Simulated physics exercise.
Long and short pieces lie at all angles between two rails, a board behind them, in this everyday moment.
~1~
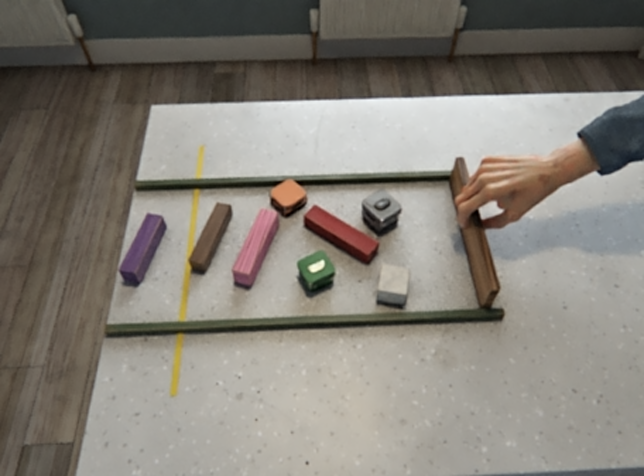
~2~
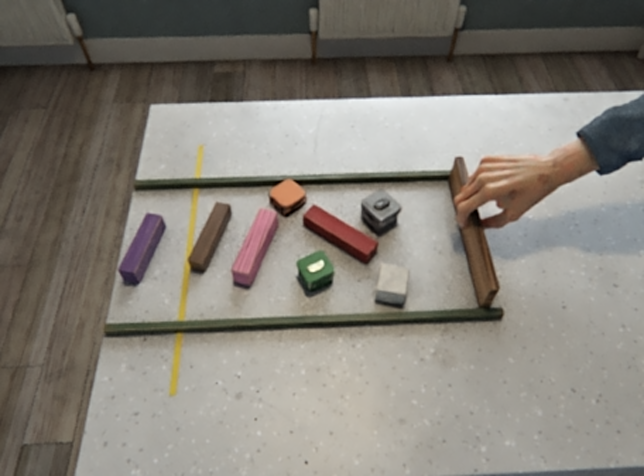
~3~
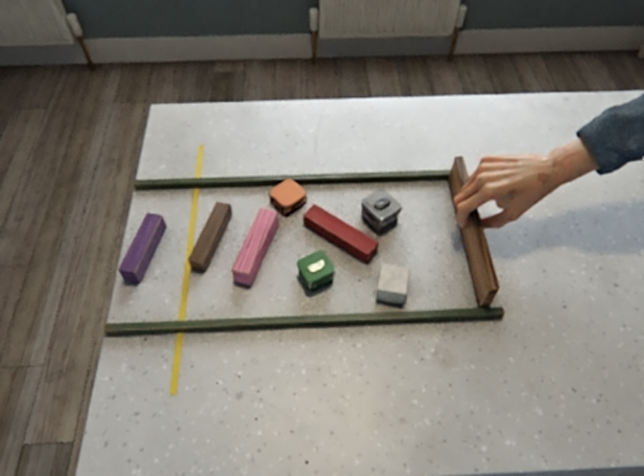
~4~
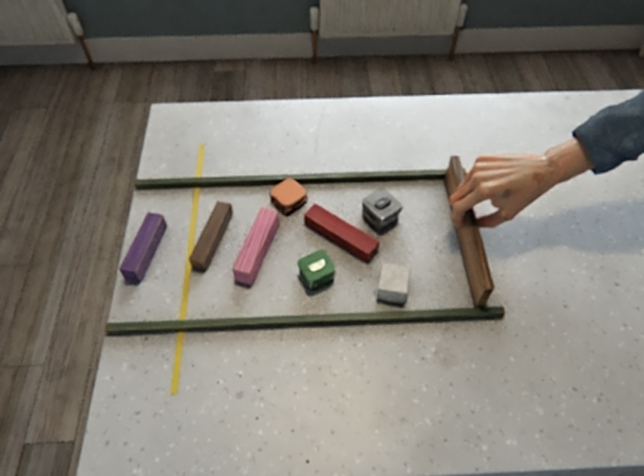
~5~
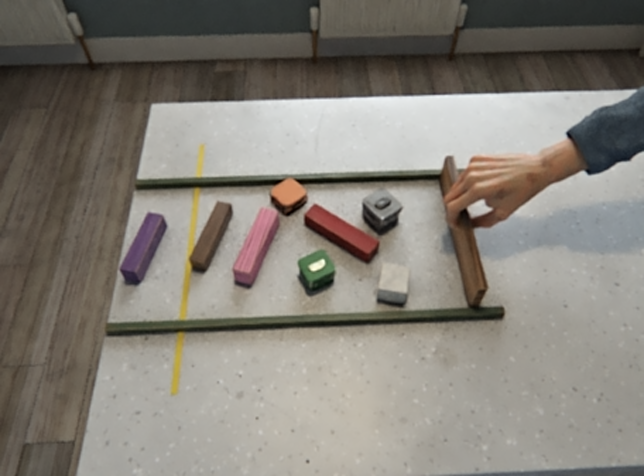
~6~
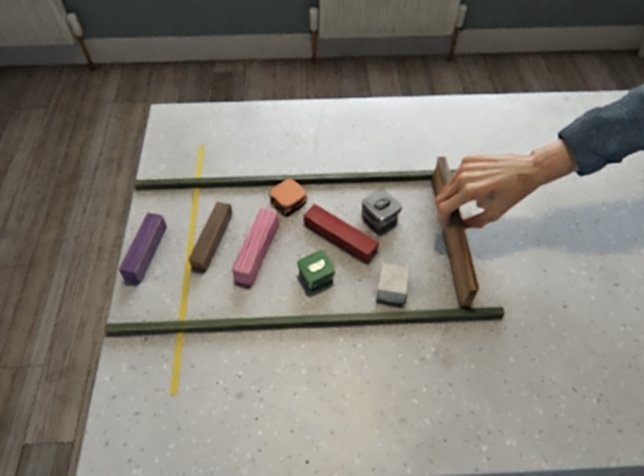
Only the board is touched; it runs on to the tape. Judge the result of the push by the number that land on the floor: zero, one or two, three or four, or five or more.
The number that land on the floor is one or two.
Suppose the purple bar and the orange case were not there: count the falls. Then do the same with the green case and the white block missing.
1 in the first case, 1 in the second.
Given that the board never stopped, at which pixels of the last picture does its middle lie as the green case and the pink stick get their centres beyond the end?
Roughly (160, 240); roughly (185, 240).
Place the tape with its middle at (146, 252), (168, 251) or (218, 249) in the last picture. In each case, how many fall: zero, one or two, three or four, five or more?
Taking the three tapes one at a time, the answers are five or over, then three to four, then none.
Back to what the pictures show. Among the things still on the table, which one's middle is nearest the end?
It's the pink stick that is foremost.
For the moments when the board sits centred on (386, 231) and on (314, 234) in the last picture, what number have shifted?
I count 2 first and 6 after.
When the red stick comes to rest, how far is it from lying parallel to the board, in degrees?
Some 30 degrees.
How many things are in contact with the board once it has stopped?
3 in contact.
Soon after, none off yet; purple bar at rest near (144, 247); brown bar at rest near (212, 236); pink stick at rest near (257, 245).
After that, none off yet; purple bar at rest near (144, 247); brown bar at rest near (212, 236); pink stick displaced a little near (232, 252).
And then, none off yet; purple bar displaced a little near (130, 247); brown bar displaced about its own width near (150, 238); pink stick displaced about its own width near (161, 259).
In the end, the number that fall off is one or two; gone, brown bar and purple bar.
